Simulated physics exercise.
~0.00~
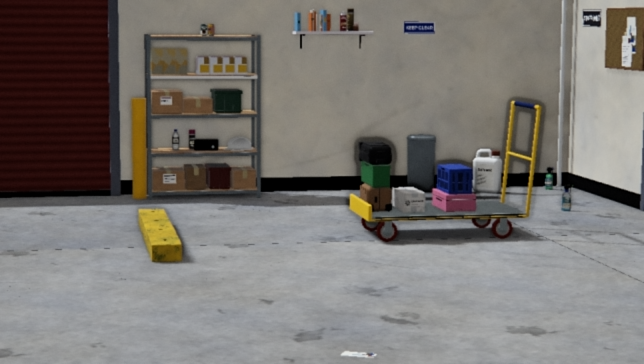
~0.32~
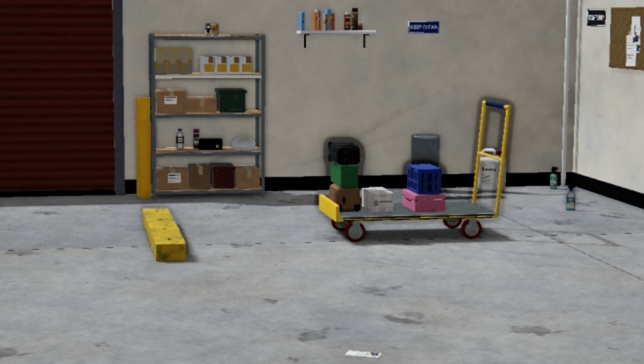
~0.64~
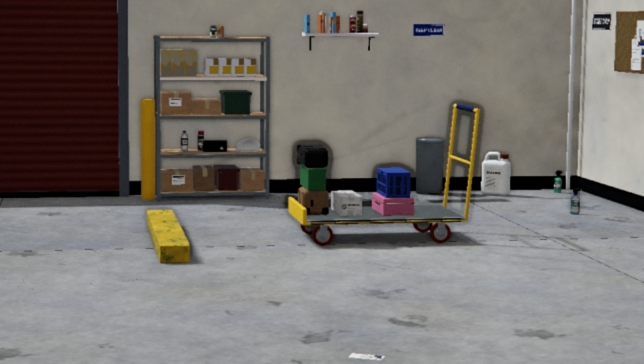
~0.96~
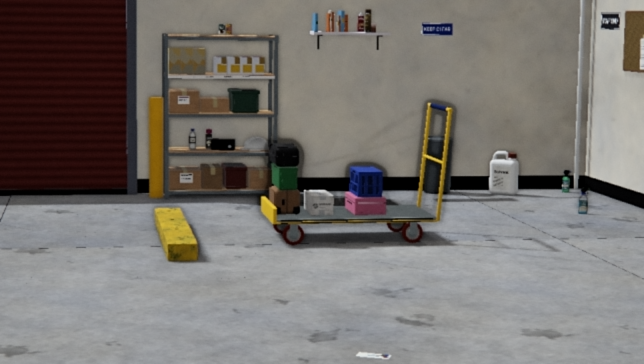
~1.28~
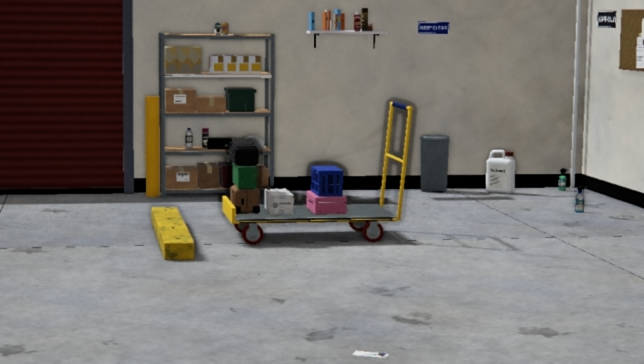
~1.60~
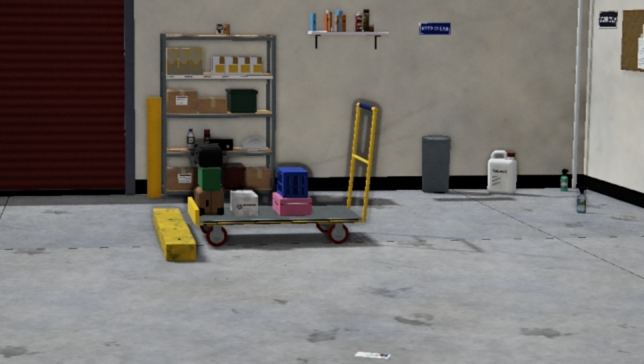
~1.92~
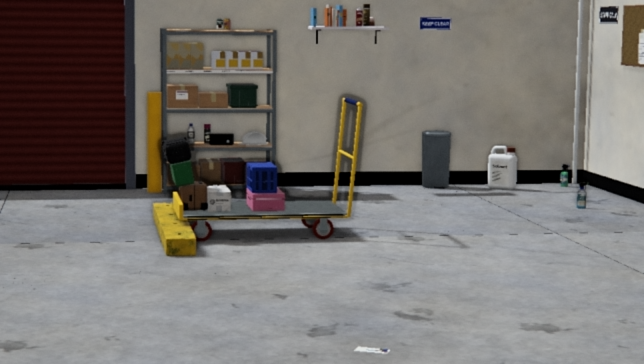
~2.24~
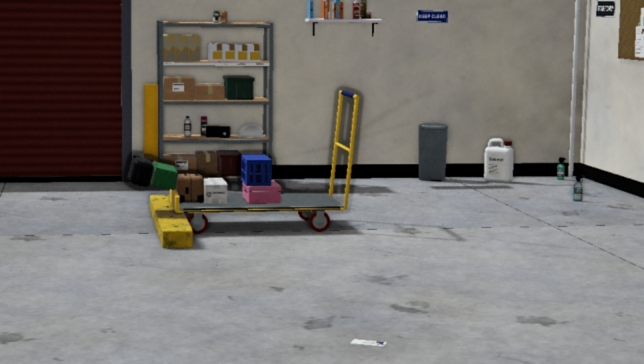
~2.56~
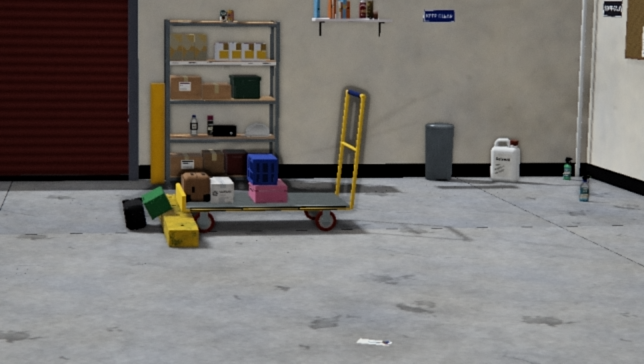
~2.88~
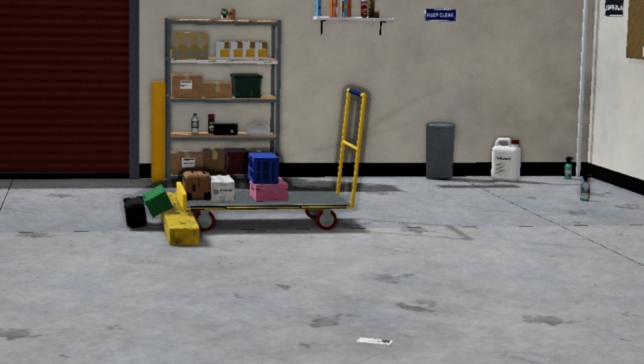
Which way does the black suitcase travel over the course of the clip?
The black suitcase moves to the left, first riding on the cart and then toppling over its front rim.
